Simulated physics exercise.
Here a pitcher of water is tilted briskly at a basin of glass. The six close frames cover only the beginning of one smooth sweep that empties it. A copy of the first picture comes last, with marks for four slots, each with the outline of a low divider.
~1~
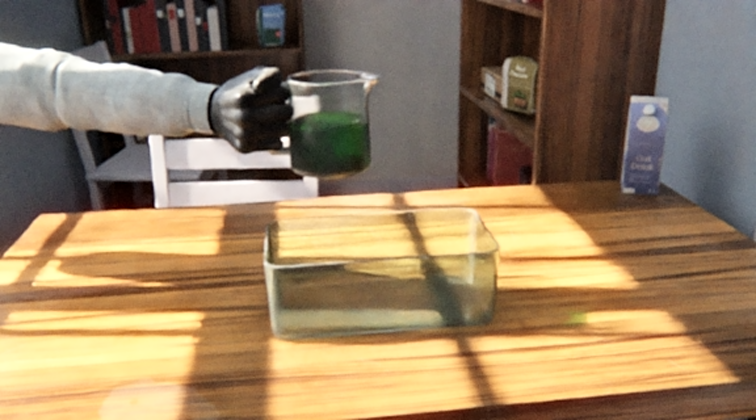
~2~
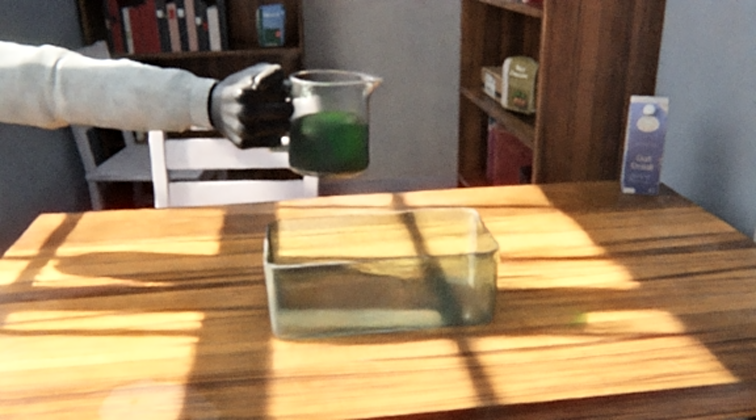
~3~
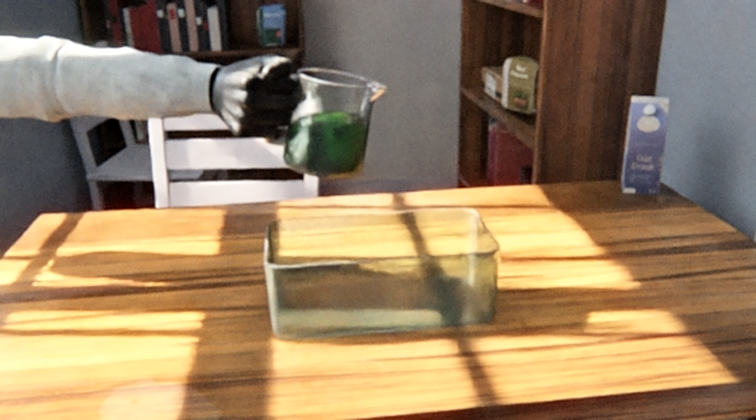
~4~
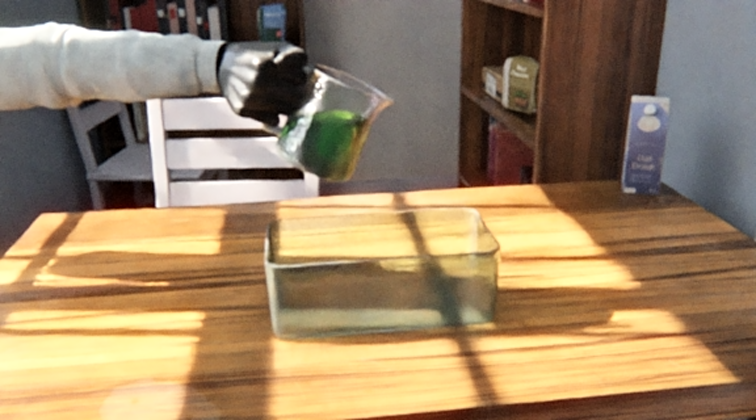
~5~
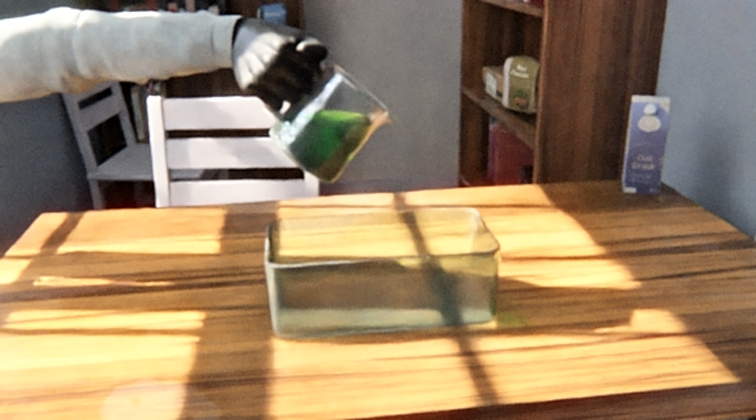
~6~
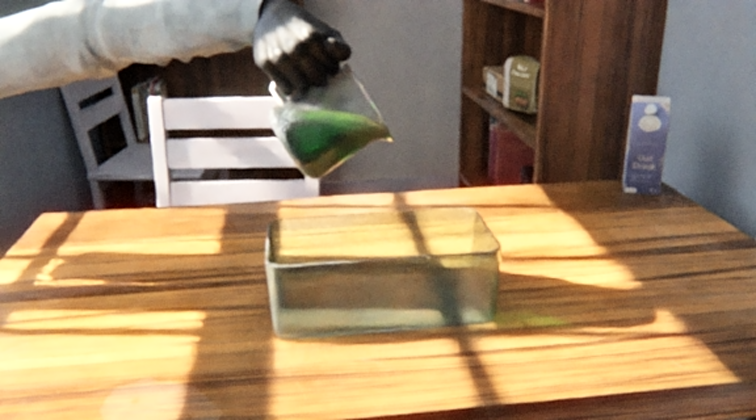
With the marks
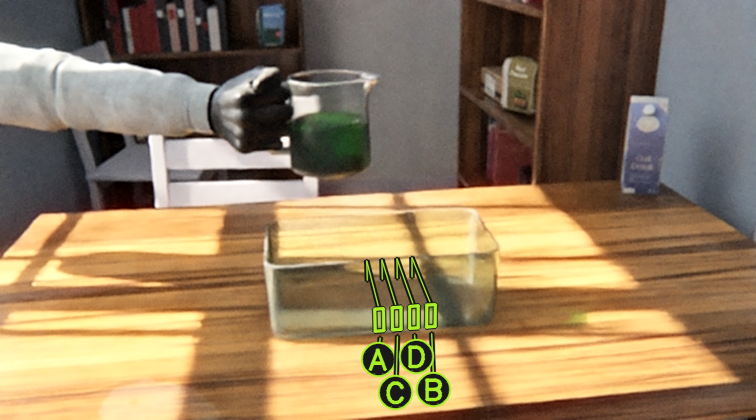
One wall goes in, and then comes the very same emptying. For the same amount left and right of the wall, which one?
B is best.
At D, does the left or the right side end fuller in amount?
More ends on the right.
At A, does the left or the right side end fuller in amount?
The right side.
On the marked copy, A at (380, 337); B at (431, 333); C at (397, 336); D at (414, 334).
For position A, about 13 % ends left of the wall and 80 % right of it; 7 % is lost outside.
For position B, about 57 % ends left of the wall and 39 % right of it; 3 % is lost outside.
For position C, about 13 % ends left of the wall and 82 % right of it; 5 % is lost outside.
For position D, about 19 % ends left of the wall and 75 % right of it; 6 % is lost outside.
